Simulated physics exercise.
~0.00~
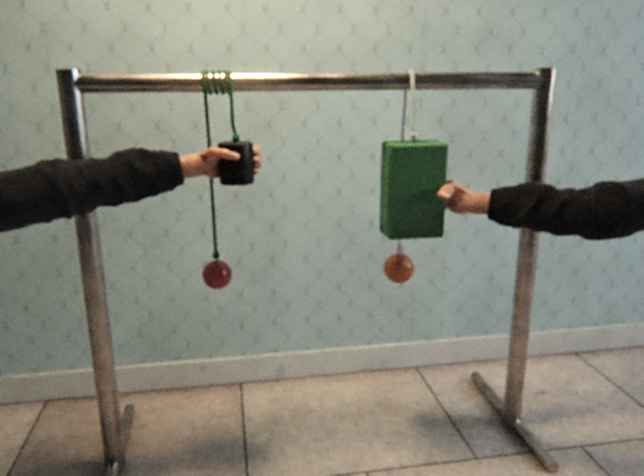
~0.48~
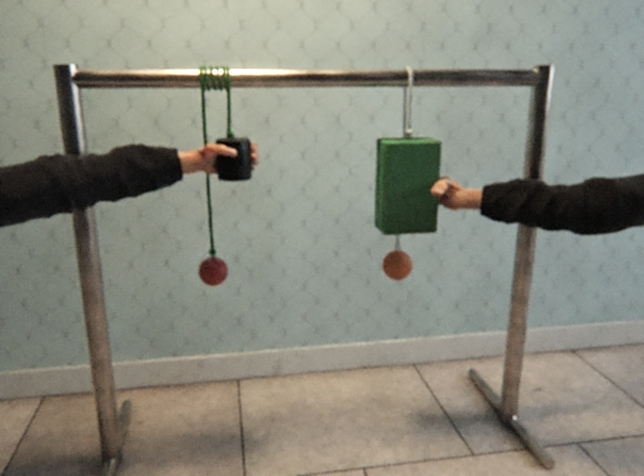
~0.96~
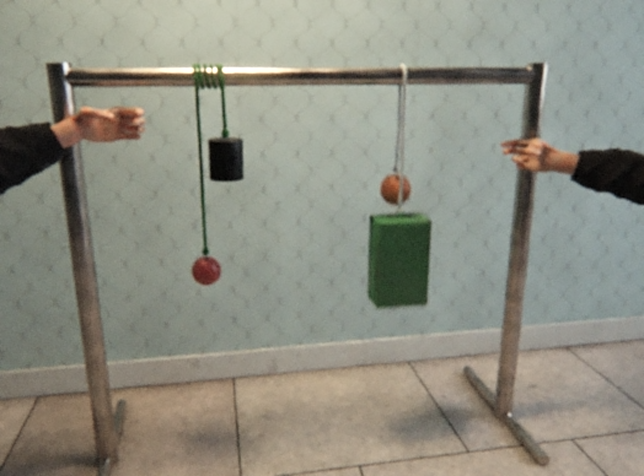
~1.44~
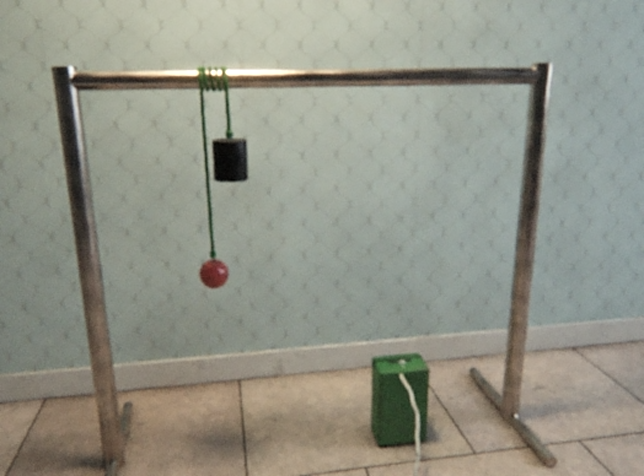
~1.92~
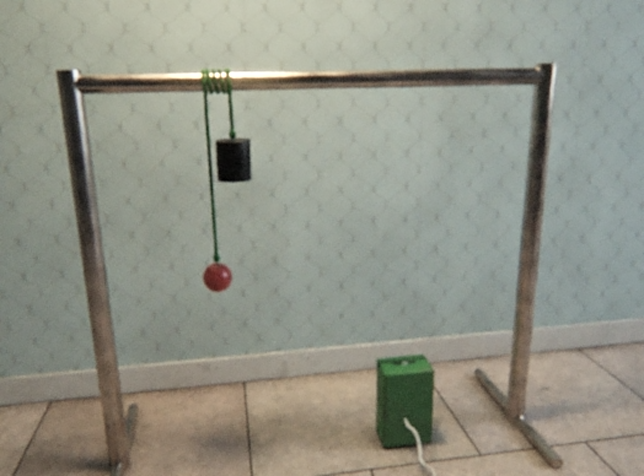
In a room with pale patterned wallpaper, two hands let go of a black cylinder and a green box hanging from a metal rail; the cylinder and a red ball stayed hanging, while the box dropped to the floor with its white cord.
